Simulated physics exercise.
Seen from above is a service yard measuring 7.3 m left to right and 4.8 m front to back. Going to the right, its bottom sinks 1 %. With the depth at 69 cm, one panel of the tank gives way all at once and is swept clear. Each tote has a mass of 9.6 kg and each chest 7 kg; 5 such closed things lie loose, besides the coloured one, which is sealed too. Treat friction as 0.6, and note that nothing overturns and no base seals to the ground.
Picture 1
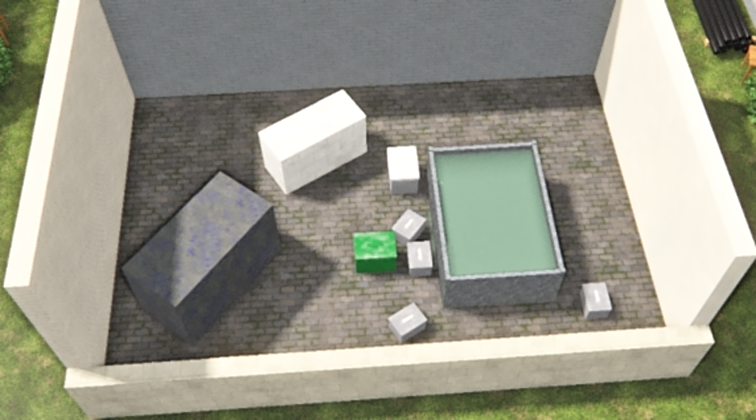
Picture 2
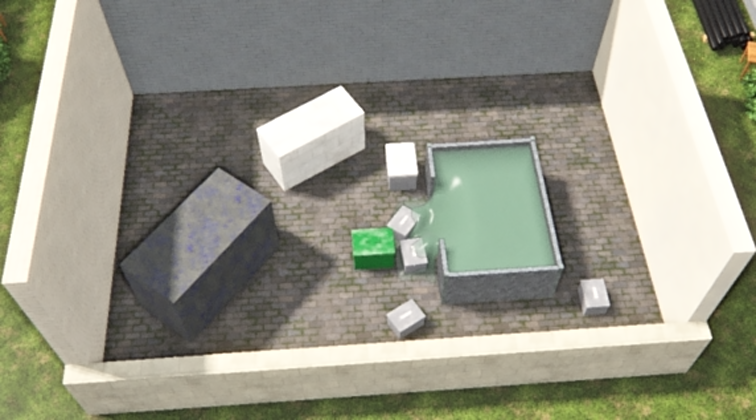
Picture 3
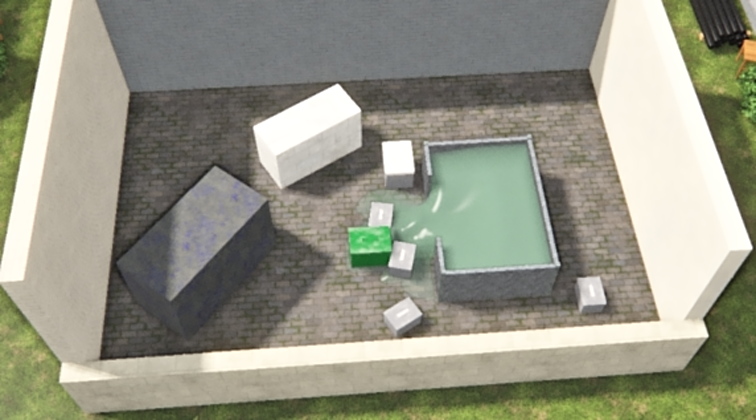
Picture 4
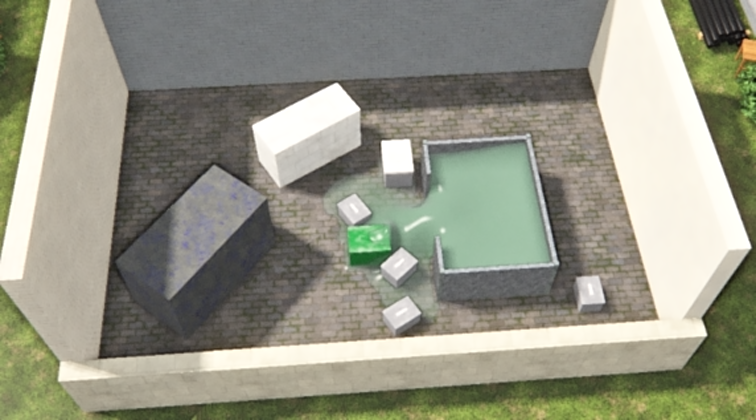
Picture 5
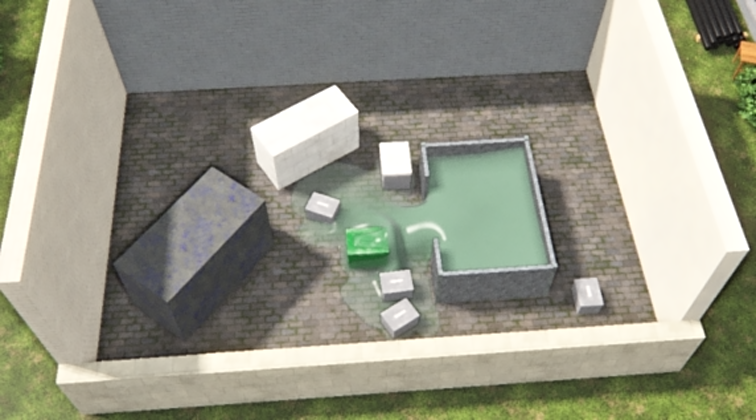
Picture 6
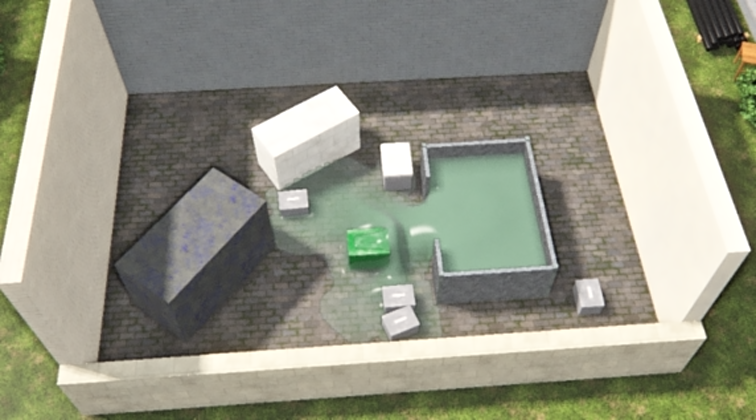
The footage shows a walled yard where the left side of a water-filled tank opens and water spreads leftward across the paving, carrying one small grey box toward the left and another toward the front, around a nearly motionless green chest.
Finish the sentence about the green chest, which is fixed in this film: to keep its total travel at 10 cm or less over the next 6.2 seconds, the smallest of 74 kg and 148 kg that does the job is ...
... 148 kg.
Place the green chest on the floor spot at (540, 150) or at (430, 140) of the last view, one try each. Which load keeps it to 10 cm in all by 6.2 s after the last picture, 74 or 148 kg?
First spot: Light mass works; second spot: Light mass works.
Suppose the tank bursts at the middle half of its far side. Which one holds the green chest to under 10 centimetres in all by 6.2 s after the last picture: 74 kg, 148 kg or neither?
In that case the lighter mass suffices.
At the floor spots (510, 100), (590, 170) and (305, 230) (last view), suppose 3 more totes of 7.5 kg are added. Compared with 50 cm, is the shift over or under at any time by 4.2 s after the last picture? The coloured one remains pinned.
In that order: Not as far, then not as far, then farther.
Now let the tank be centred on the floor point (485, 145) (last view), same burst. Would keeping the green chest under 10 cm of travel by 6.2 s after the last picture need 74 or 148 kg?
In that case the answer is that either mass works.
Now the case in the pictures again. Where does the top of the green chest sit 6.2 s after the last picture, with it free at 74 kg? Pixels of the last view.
Roughly at pixel (323, 253).
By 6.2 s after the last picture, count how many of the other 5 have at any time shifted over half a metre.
The total is 3.
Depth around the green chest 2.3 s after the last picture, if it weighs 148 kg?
Around 8 cm.
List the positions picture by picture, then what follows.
In the first frame, the green chest at (375, 245), on the bottom; water covers 2.9 m2; 0 of 6 have shifted.
In the second frame, the green chest at (373, 241) rests on the ground; 3.4 m2 under water; 1 of 6 have shifted.
In the third frame, the green chest at (370, 240), on the bottom; water covers 4.0 m2; 2 of 6 have shifted.
In the fourth frame, the green chest at (369, 238) rests on the ground; 5.0 m2 under water; 2 of 6 have shifted.
In the fifth frame, the green chest at (367, 241), on the bottom; 6.2 m2 under water; 2 of 6 have shifted.
In the sixth frame, the green chest at (368, 241) rests on the ground; 7.3 m2 under water; 3 of 6 have shifted.
Then, 0.6 s after the last picture the green chest would be 54 cm from its start with 74 kg and 0 cm from its start with 148 kg; 15 cm of water round it then.
Then, 2.3 s after the last picture the green chest would be 62 cm from its start with 74 kg and 0 cm from its start with 148 kg; 8 cm of water round it then.
Then, 4.2 s after the last picture the green chest would be 62 cm from its start with 74 kg and 0 cm from its start with 148 kg; 7 cm of water round it then.
Then, 6.2 s after the last picture the green chest would be 62 cm from its start with 74 kg and 0 cm from its start with 148 kg; 7 cm of water round it then.
